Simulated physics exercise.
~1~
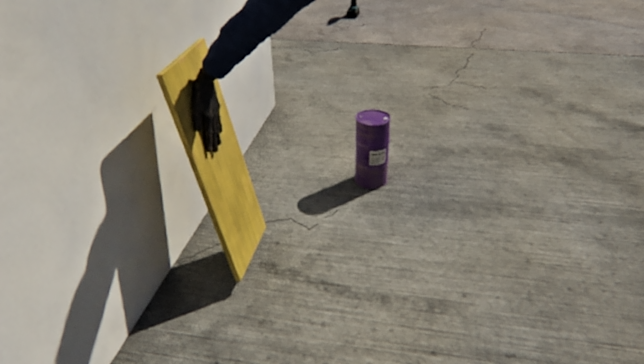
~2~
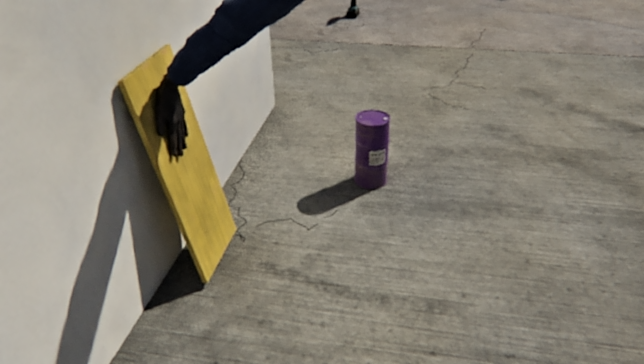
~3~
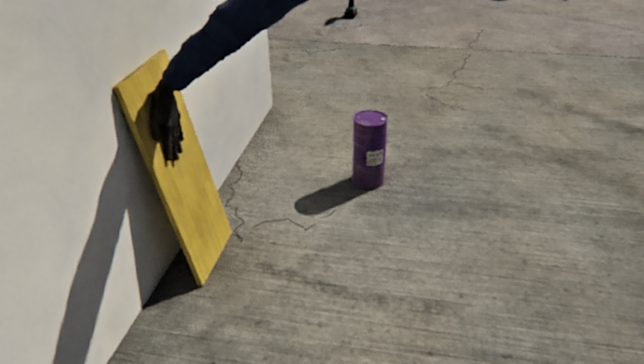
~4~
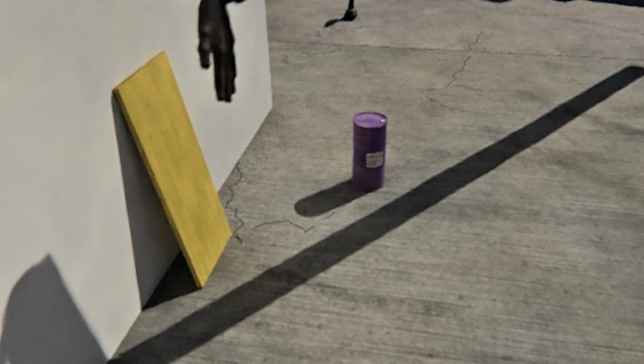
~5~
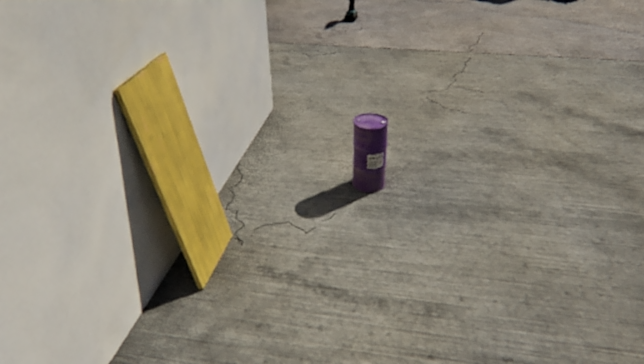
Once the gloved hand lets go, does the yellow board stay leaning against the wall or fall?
The yellow board stays leaning against the wall after the hand has gone.
